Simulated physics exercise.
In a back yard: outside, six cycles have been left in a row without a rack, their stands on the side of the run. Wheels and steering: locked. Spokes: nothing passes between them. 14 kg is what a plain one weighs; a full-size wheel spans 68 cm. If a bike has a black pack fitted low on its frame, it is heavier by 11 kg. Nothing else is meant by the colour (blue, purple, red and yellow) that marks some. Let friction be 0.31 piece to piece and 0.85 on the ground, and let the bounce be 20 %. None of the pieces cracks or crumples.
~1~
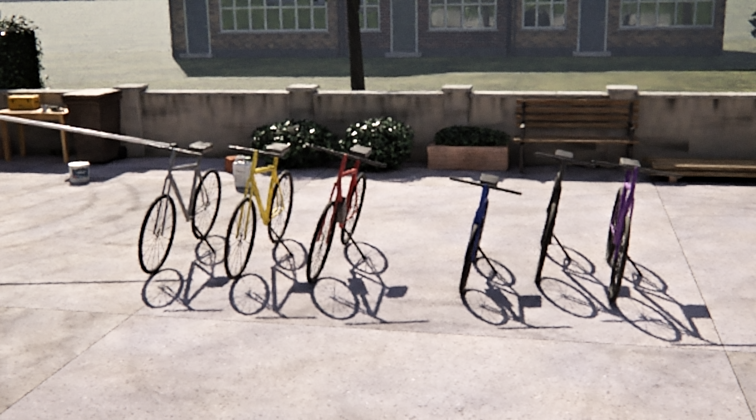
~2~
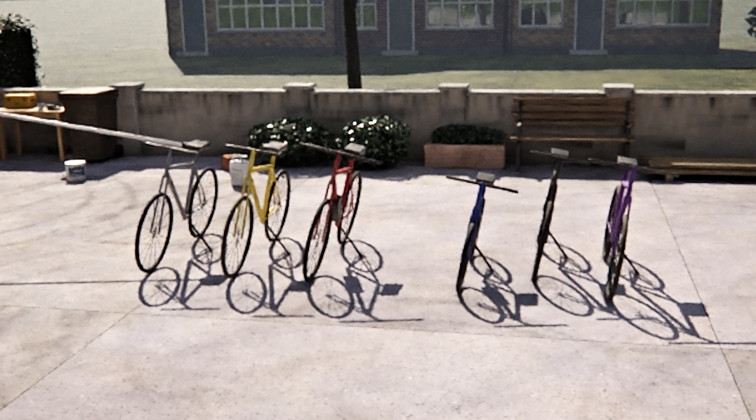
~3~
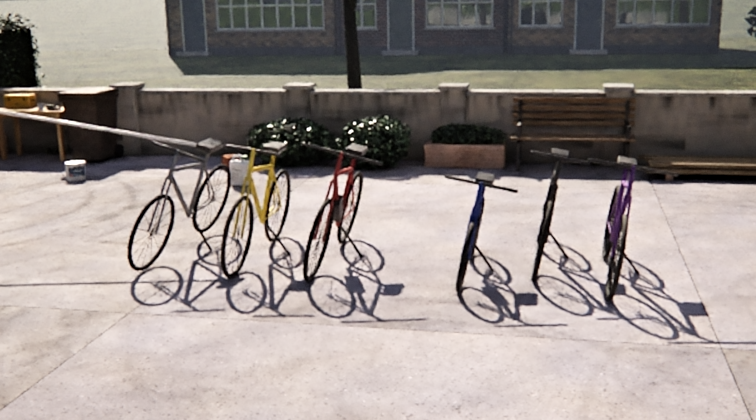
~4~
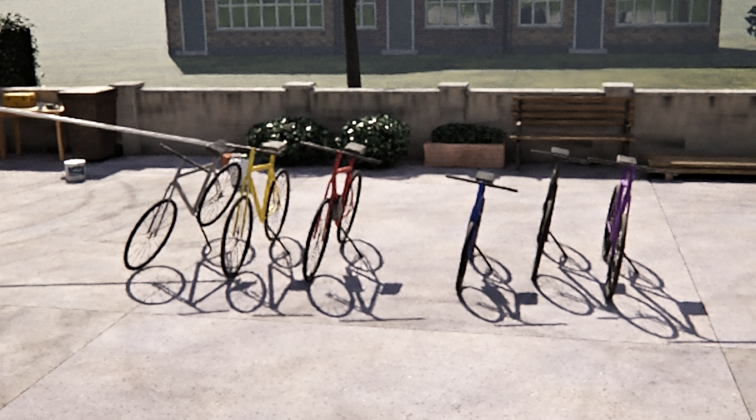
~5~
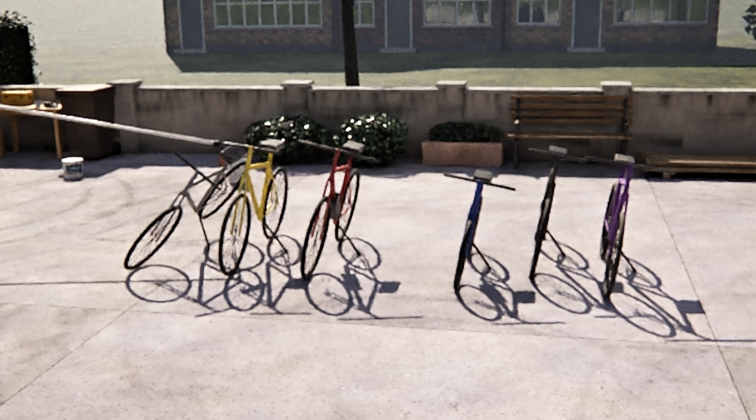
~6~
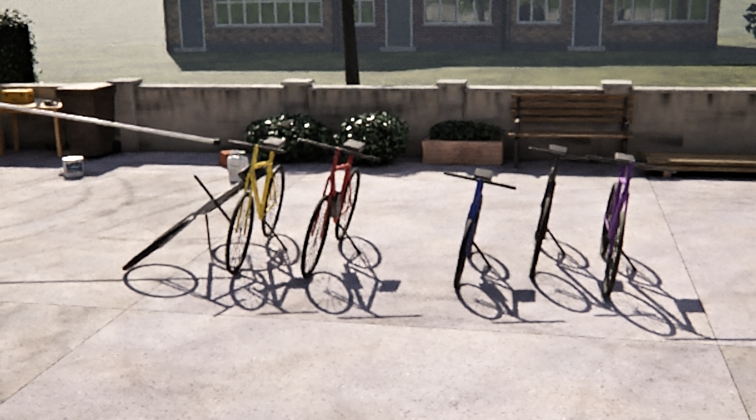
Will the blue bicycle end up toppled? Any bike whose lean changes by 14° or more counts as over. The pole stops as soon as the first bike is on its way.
No.
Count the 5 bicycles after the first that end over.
I count 2.
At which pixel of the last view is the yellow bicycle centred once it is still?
In the final picture its centre lies roughly at (339, 229).
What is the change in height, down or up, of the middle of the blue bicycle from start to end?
Lower by close to 0 cm.
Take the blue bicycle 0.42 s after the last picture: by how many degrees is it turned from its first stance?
Measured against how it began, the tilt is near 0 degrees.
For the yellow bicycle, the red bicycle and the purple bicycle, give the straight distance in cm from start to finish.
Net displacement, roughly: Yellow ~ 80 cm, red ~ 60 cm, purple ~ 0 cm.
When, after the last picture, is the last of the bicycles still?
Roughly 2.0 seconds.
Then, 0.42 s later than the last frame, 1 of the 5 other bicycles over; blue bicycle unmoved; yellow bicycle tilted 39°.
Then, 1.04 s later than the last frame, 2 of the 5 other bicycles over; blue bicycle unmoved; yellow bicycle tilted 63°.
When it is over, 2 of the 5 other bicycles over; blue bicycle unmoved; yellow bicycle tilted 72°; red bicycle tilted 65°. Three left standing. In pixels of the last frame, middles, blue bicycle near (473, 220), yellow bicycle near (339, 229).
